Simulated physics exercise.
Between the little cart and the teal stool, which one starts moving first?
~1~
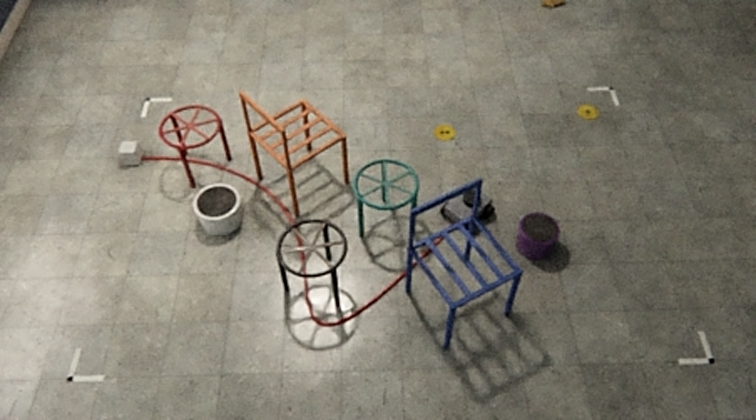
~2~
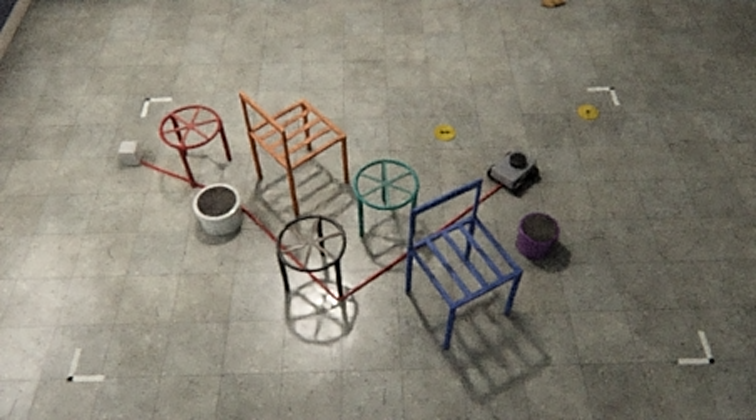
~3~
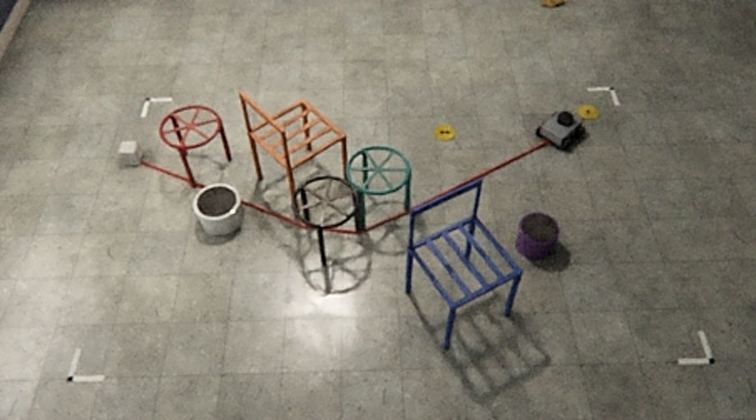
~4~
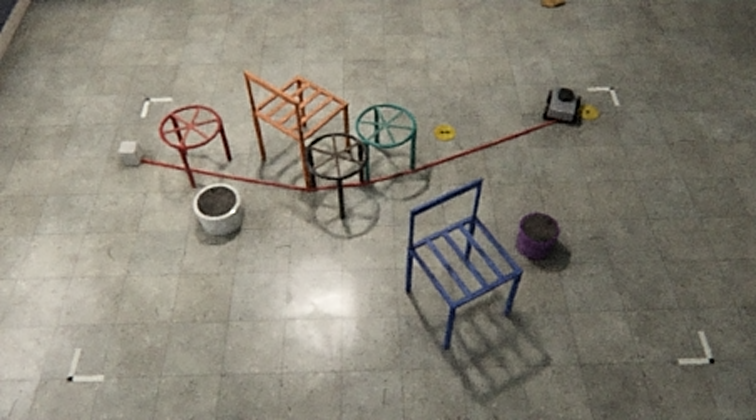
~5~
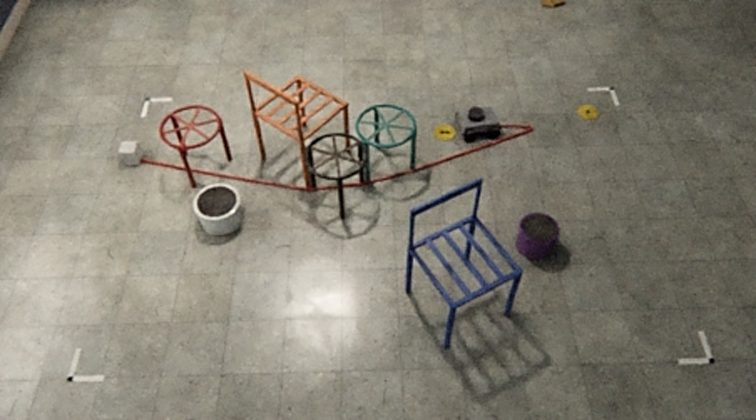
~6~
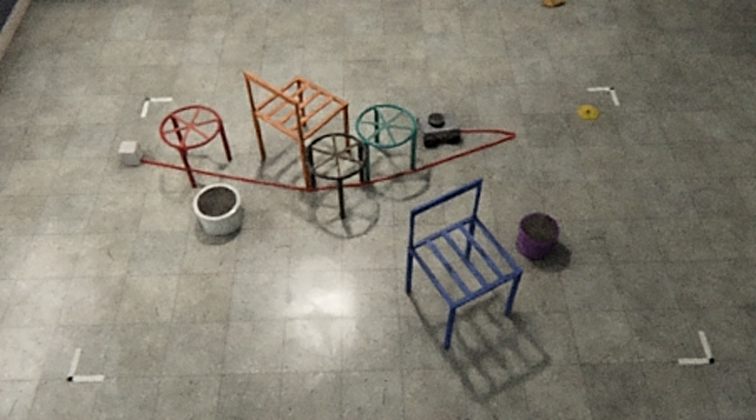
The little cart starts moving first. The teal stool stays in place at first and shifts only later, as the cart carries on toward the upper right.
